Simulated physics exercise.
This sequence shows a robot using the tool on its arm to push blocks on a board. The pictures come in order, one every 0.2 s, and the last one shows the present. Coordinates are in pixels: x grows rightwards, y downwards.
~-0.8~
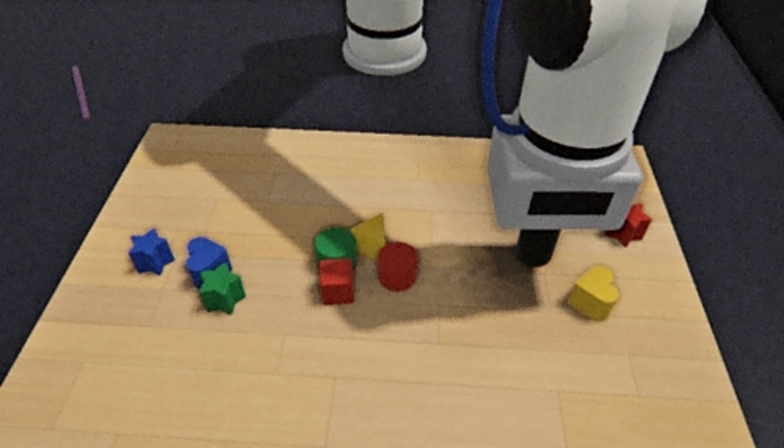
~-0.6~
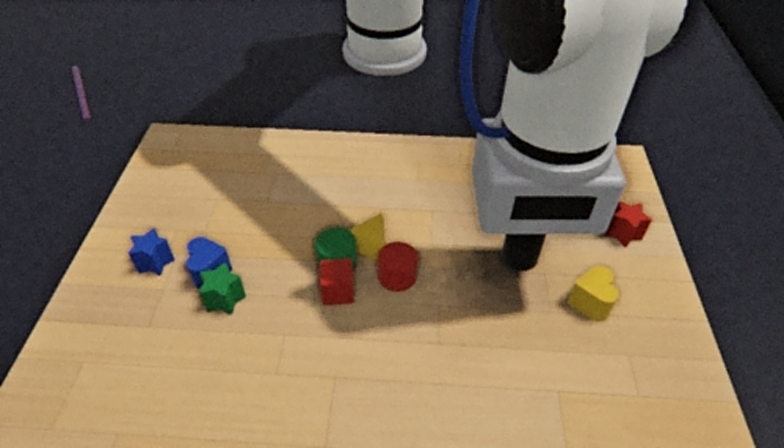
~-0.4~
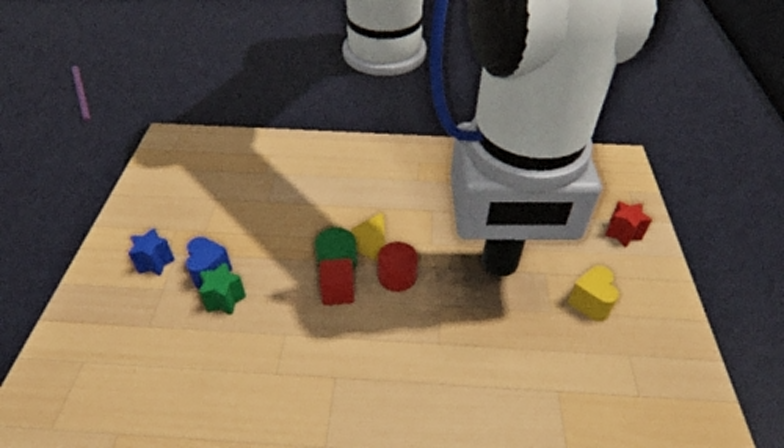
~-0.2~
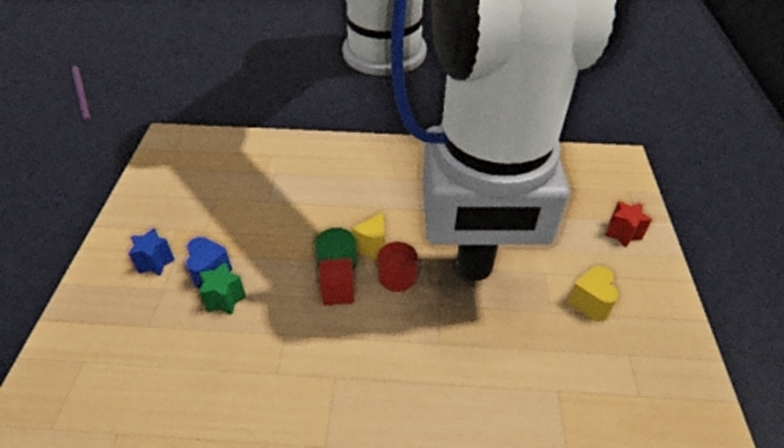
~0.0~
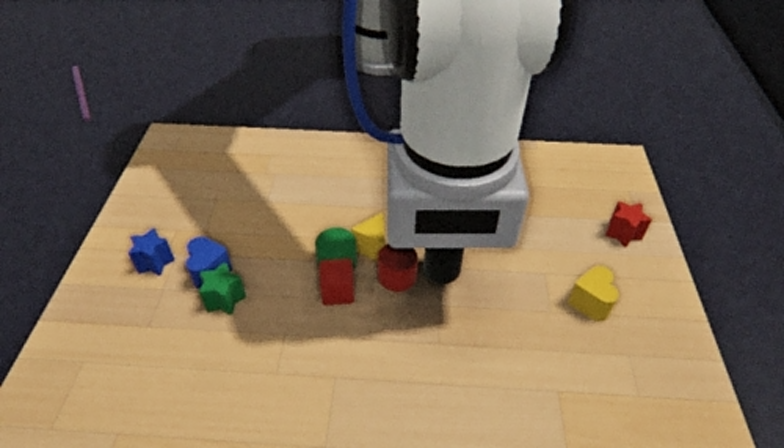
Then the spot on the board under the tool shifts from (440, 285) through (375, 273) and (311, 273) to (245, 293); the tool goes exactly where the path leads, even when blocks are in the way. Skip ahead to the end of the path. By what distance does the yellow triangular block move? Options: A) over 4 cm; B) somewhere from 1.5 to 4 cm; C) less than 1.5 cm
Correct choice: B.
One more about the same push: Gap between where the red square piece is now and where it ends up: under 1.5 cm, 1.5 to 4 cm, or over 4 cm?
It moves between 1.5 and 4 cm.
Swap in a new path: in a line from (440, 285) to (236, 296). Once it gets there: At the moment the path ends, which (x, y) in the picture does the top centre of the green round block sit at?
Located at (297, 214).
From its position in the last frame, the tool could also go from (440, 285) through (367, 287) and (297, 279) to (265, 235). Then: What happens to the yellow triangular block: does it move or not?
Shifted out of place.
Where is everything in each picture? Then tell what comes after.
The first frame shows lower end of the tool (533, 255), tops of blocks, blue heart block (203, 252), green star (218, 279), green round block (335, 241), red square piece (336, 271), yellow triangular block (373, 227), red round block (398, 255).
The second frame shows tool (519, 259), blocks as before.
The third frame shows tool (500, 264), blocks as before.
The fourth frame shows tool (474, 268), blocks as before.
The fifth frame shows tool (442, 271), blue heart block (203, 252), green star (218, 279), green round block (335, 241), red square piece (336, 271), yellow triangular block (373, 227), red round block (398, 255).
What follows on the original path. One third of the way, tool (375, 259); green round block (302, 233); red square piece (320, 272), turned 60° anticlockwise; yellow triangular block (356, 222), turned 90° clockwise; red round block (338, 246).
Two thirds of the way, tool (308, 260); green round block (255, 219); red square piece (307, 281), turned 95° anticlockwise; yellow triangular block (356, 222), turned 90° clockwise; red round block (270, 245).
At the end, tool (241, 279); blue heart block (191, 248), turned 45° anticlockwise; green star (200, 283), turned 15° clockwise; green round block (249, 216); red square piece (305, 282), turned 105° anticlockwise; yellow triangular block (356, 222), turned 90° clockwise; red round block (228, 245).
